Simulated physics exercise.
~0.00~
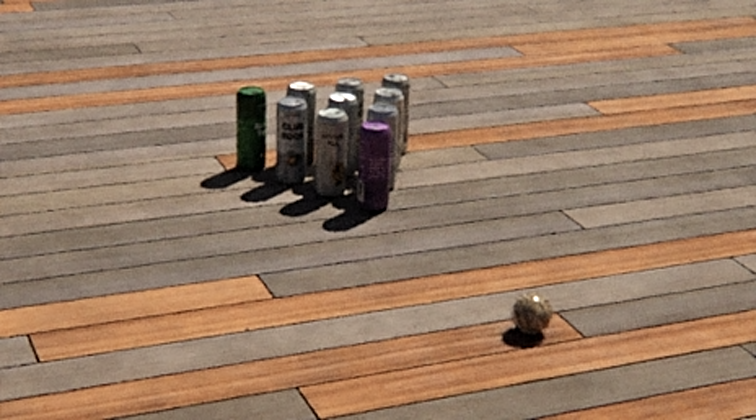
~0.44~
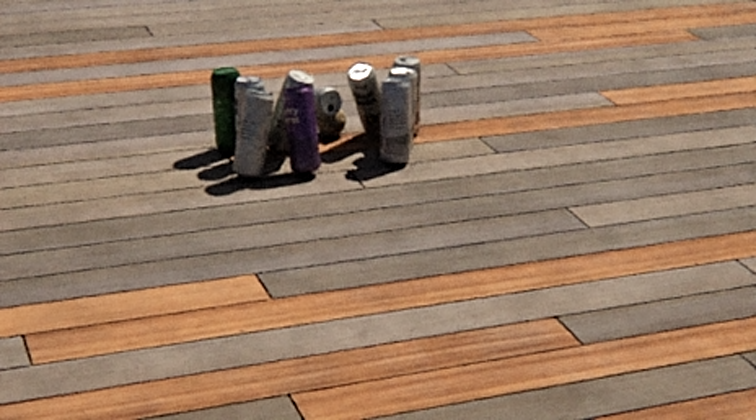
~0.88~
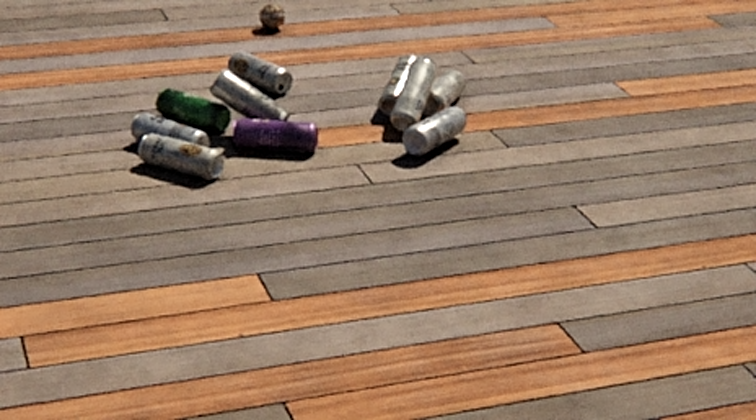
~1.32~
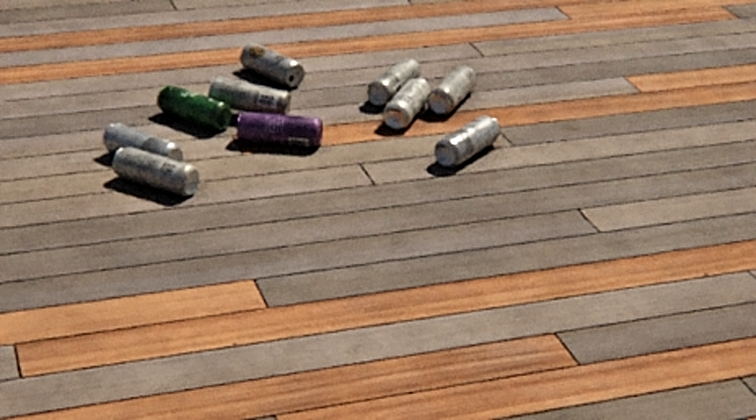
To begin with, a cluster of upright tubes, mostly silvery with one green and one purple, stands on a deck of grey and orange planks while a small stone ball sits apart at the lower right. The ball rolls up and to the left and plunges into the group, setting the purple tube and several others leaning. The tubes topple and split into two groups as the ball emerges beyond them. It rolls away out of view, while a few tubes shift slightly. Finally, every tube lies on its side, with green and purple among those on the left.
